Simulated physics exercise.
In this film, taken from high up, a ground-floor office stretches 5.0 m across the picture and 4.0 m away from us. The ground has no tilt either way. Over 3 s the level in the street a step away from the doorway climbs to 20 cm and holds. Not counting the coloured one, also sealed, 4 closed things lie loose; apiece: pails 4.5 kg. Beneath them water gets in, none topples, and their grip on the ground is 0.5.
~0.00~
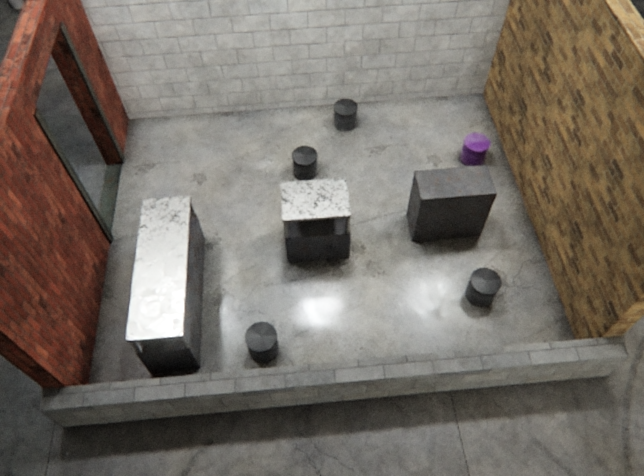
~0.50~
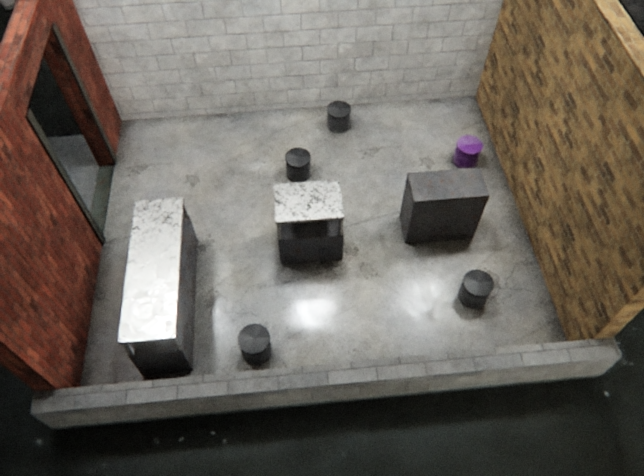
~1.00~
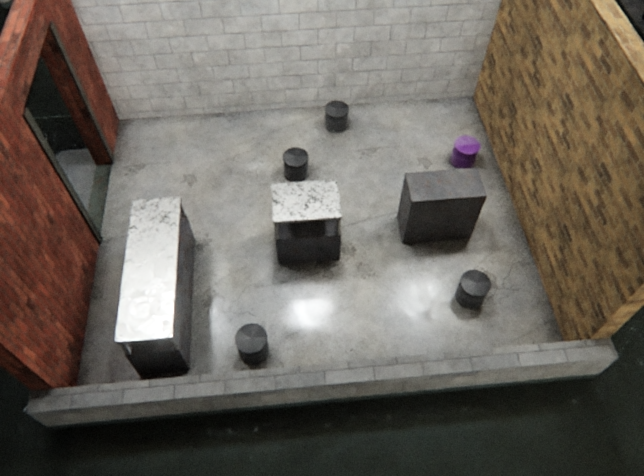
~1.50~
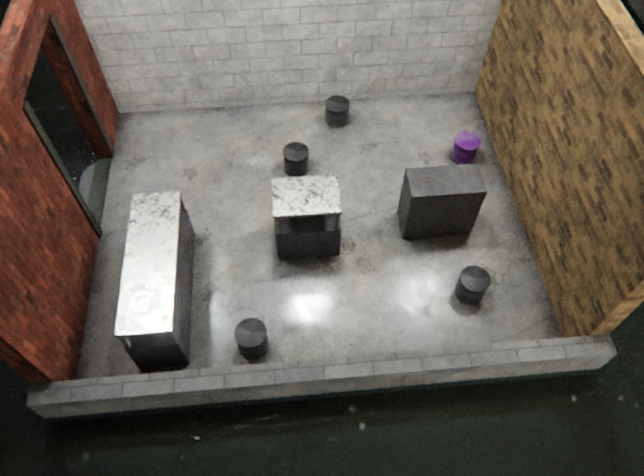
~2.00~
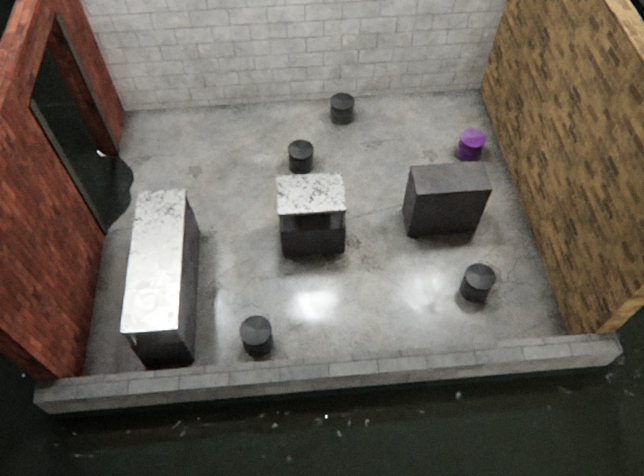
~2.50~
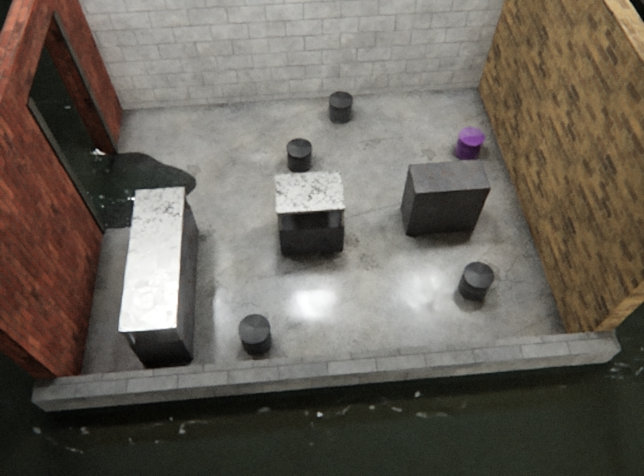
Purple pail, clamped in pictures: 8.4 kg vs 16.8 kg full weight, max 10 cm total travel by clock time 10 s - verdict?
Only the hefty one is fine.
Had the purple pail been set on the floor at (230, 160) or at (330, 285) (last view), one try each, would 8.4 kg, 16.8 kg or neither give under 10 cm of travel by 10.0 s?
First try, only the heavier option works; second try, the lighter option suffices.
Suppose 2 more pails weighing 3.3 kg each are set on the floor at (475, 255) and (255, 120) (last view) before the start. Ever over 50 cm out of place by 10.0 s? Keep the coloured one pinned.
Taking them in order, the first is inside the line and the second is beyond the line.
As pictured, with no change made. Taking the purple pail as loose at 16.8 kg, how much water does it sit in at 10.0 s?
12 cm, roughly.
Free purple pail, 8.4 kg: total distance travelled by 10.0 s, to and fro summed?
Close to 140 centimetres all told.
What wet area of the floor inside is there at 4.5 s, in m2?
About 8.0 m2.
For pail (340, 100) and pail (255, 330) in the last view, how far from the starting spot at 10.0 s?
In that order: 200 cm, 0 cm.
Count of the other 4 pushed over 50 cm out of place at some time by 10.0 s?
I make it 2.
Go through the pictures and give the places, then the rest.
The purple pail at (477, 142) rests on the ground; 0.0 m2 under water; 0 of 5 have shifted, in the first picture.
The purple pail at (470, 144) rests on the ground; 0.0 m2 under water; 0 of 5 have shifted, in the second picture.
The purple pail at (467, 145) rests on the ground; water covers 0.0 m2; 0 of 5 have shifted, in the third picture.
The purple pail at (468, 140) rests on the ground; 0.0 m2 under water; 0 of 5 have shifted, in the fourth picture.
The purple pail at (473, 138), on the bottom; water covers 0.2 m2; 0 of 5 have shifted, in the fifth picture.
The purple pail at (472, 136) rests on the ground; 0.8 m2 under water; 0 of 5 have shifted, in the sixth picture.
After 3.5 s the purple pail would be 0 cm from its start with 8.4 kg and 0 cm from its start with 16.8 kg; 0 cm of water round it then.
After 4.5 s the purple pail would be 0 cm from its start with 8.4 kg and 0 cm from its start with 16.8 kg; 0 cm of water round it then.
After 7.0 s the purple pail would be 0 cm from its start with 8.4 kg and 0 cm from its start with 16.8 kg; 7 cm of water round it then.
After 10.0 s the purple pail would be 135 cm from its start with 8.4 kg and 0 cm from its start with 16.8 kg; 12 cm of water round it then.
